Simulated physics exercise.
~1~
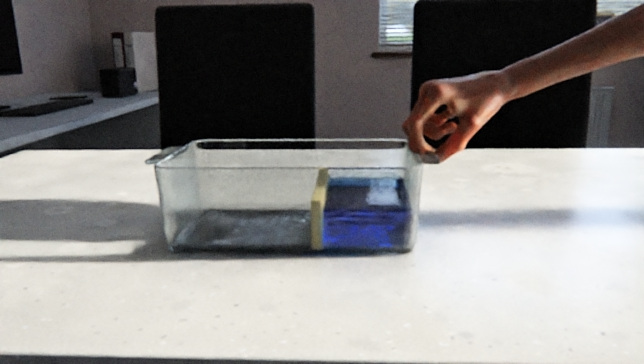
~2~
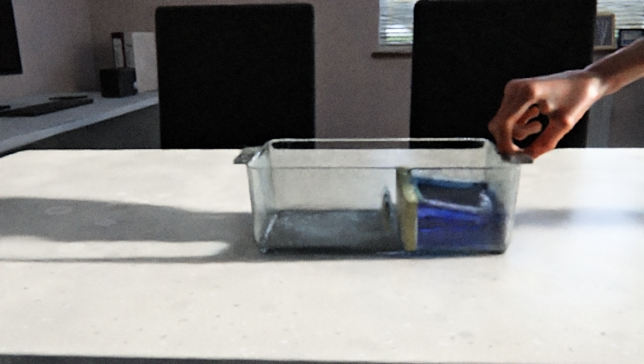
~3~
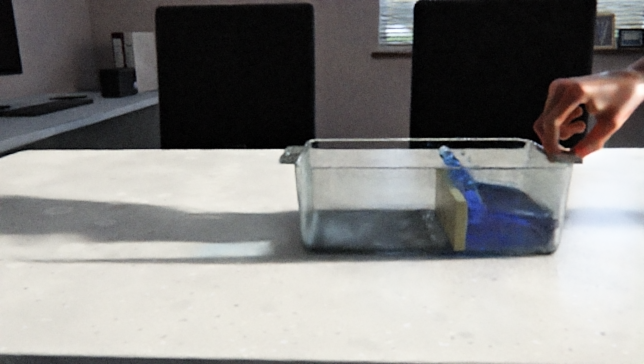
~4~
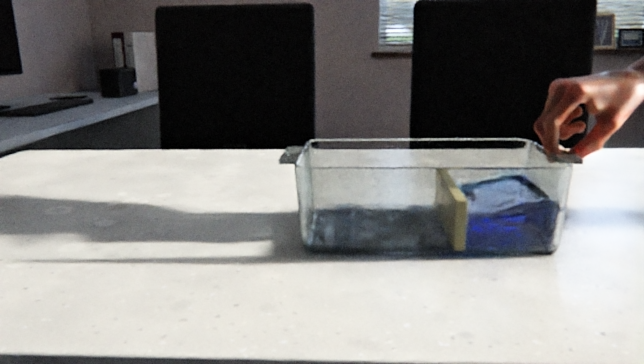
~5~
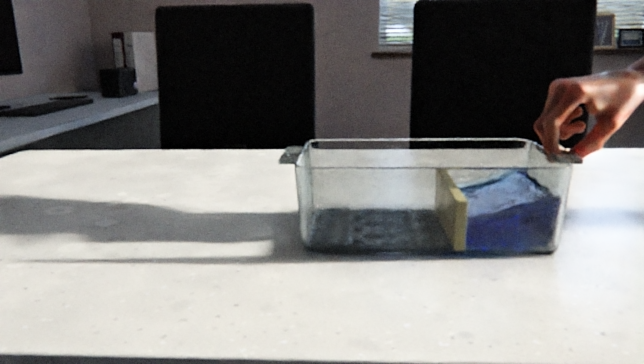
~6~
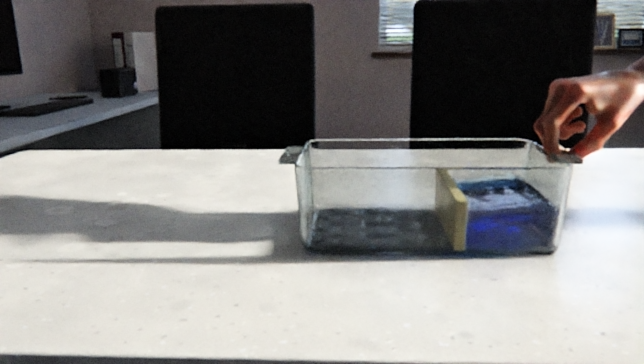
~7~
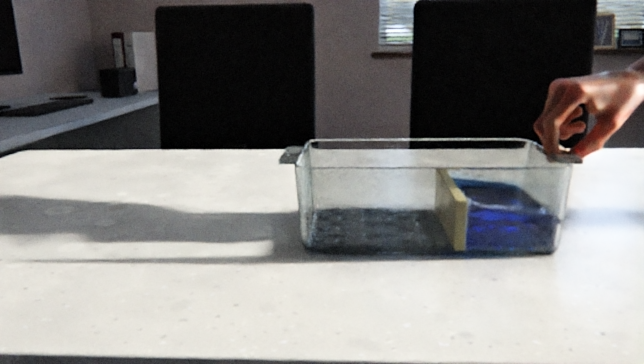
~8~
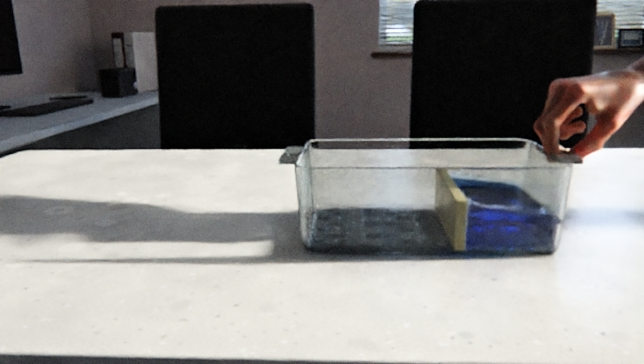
A clear, see-through food box sits on a pale table, seen from the side at about table height, with bright blue water held to the right of a low yellowish wall and the left part looking nearly empty. Two dark chairs stand behind it, with a desk at the far left and a window blind above. A hand gripping the box's right end pulls it to the right across the table. As the box stops, the water surges up against the wall and some crosses over. The rest sloshes back and settles, leaving most of the blue on the right and a little water on the left, the hand still holding the rim.
